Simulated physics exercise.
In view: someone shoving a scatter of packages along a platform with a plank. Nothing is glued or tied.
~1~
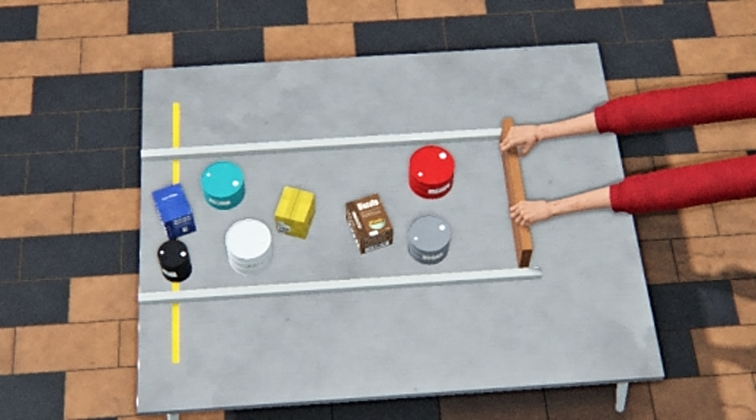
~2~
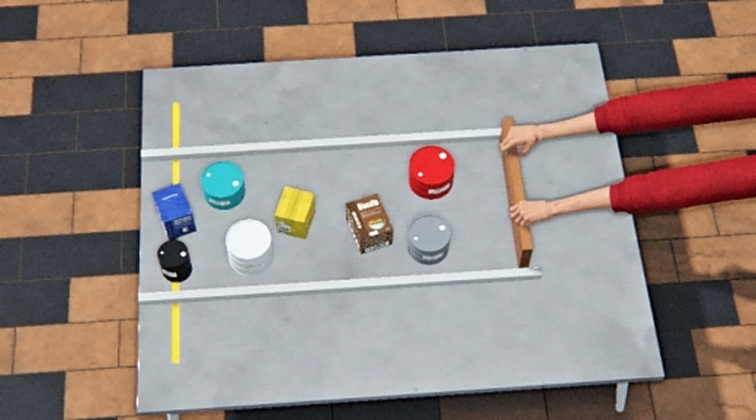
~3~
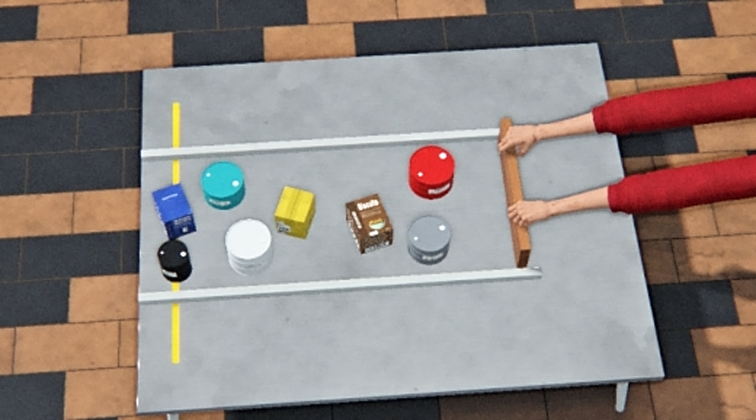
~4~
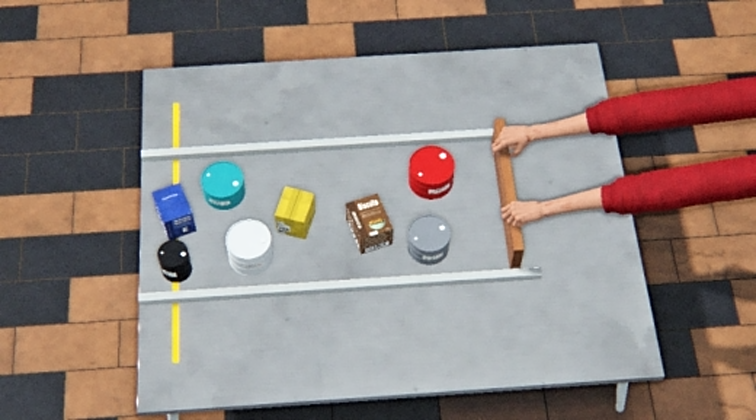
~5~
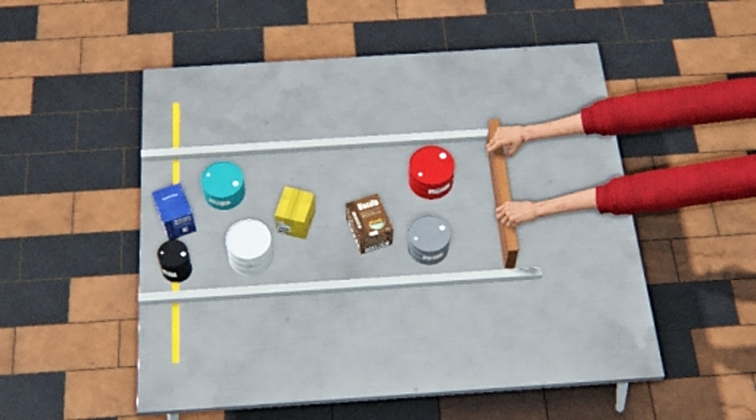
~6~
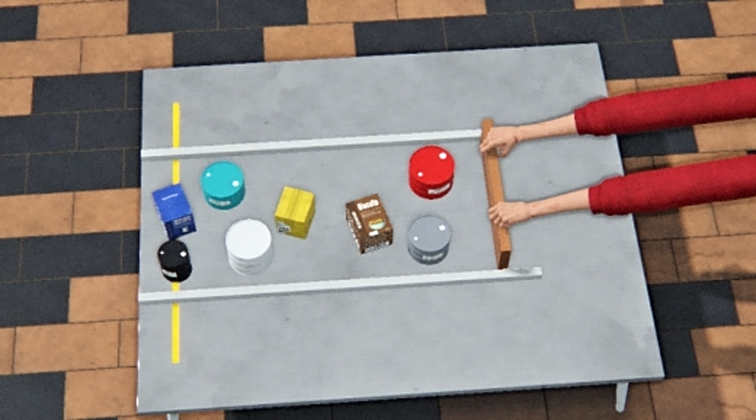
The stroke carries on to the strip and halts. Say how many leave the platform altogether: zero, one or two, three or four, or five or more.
As it turns out, the number that fall off is five or more.
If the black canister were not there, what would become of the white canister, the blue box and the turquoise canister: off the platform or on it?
The white canister is lost; the blue box is lost; the turquoise canister goes over.
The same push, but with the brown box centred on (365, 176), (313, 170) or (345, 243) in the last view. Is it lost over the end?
In that order, it comes down; falls; drops off.
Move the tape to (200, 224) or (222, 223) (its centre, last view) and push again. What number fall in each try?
In that order 4 and 2.
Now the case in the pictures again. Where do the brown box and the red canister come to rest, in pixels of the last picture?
The brown box stops around (147, 230); the red canister around (152, 187).
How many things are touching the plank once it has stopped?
The number is 3.
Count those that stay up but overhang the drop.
That would be 3.
A little later, none off yet; blue box at rest near (174, 212); black canister at rest near (175, 261); turquoise canister at rest near (223, 186).
When it is over, the number that fall off is five or more; down, yellow parcel, white canister, turquoise canister, black canister and blue box.
